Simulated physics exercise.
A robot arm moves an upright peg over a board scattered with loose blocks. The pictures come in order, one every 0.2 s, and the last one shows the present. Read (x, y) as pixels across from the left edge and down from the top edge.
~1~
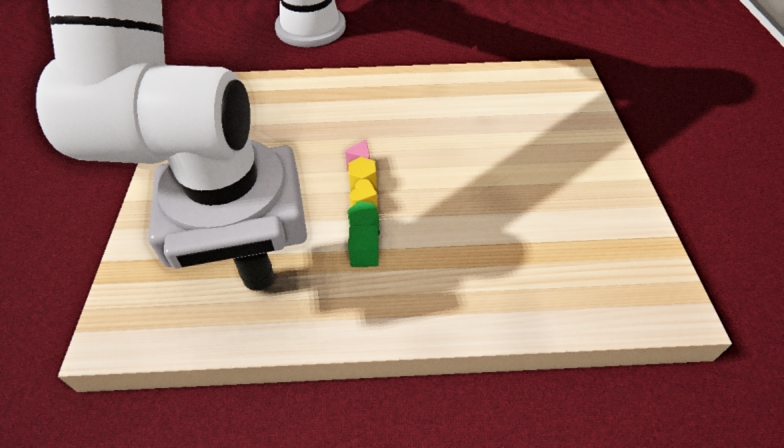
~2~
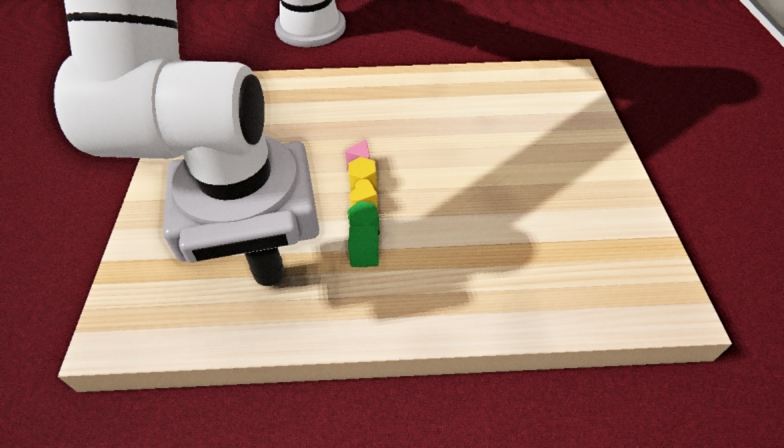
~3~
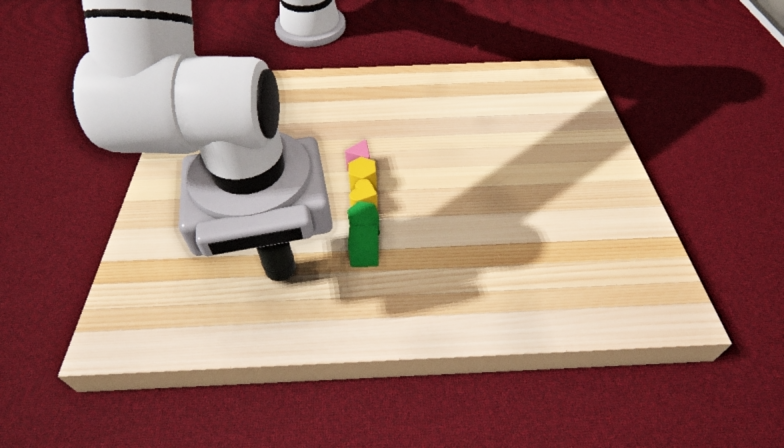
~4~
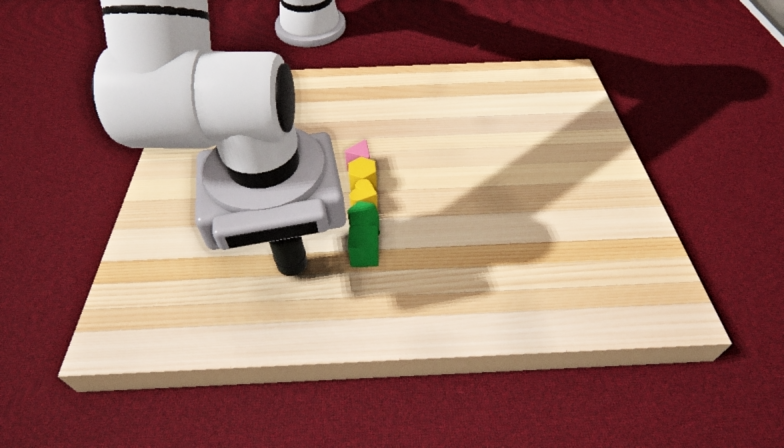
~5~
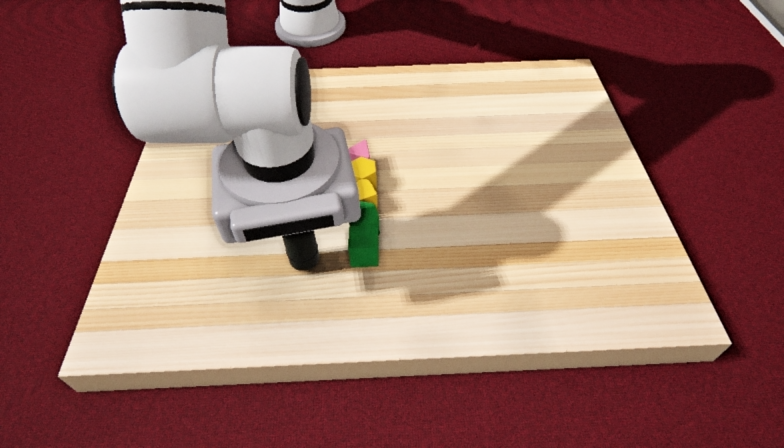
A robot arm moves a dark peg rightward across a wooden board toward motionless colored blocks.
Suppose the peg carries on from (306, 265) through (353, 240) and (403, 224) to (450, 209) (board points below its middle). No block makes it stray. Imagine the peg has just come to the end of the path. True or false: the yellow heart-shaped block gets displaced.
False - the claim does not hold.
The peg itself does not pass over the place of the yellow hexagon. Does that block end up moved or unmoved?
By the last moment of the path, the yellow hexagon has stayed put.
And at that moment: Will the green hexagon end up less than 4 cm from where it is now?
No, I don't think so.
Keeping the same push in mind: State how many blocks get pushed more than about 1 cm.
The number will come to 2.
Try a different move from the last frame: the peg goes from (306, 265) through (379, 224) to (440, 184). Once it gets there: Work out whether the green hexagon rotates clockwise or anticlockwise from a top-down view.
Seen from above, its turn is clockwise.
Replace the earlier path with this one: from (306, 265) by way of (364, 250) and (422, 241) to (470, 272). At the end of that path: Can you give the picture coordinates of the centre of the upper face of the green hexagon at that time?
My prediction: (383, 201).
What follows on the original path. One third of the way, peg at (354, 234); green hexagon at (376, 206), turned 20° anticlockwise; green four-sided block at (374, 235), turned 45° clockwise.
Two thirds of the way, peg at (404, 217); green hexagon at (421, 186), turned 50° anticlockwise; green four-sided block at (381, 235), turned 70° clockwise.
At the end, peg at (451, 203); yellow hexagon still; yellow heart-shaped block still; green hexagon at (445, 169), turned 85° anticlockwise; green four-sided block at (381, 235), turned 70° clockwise.
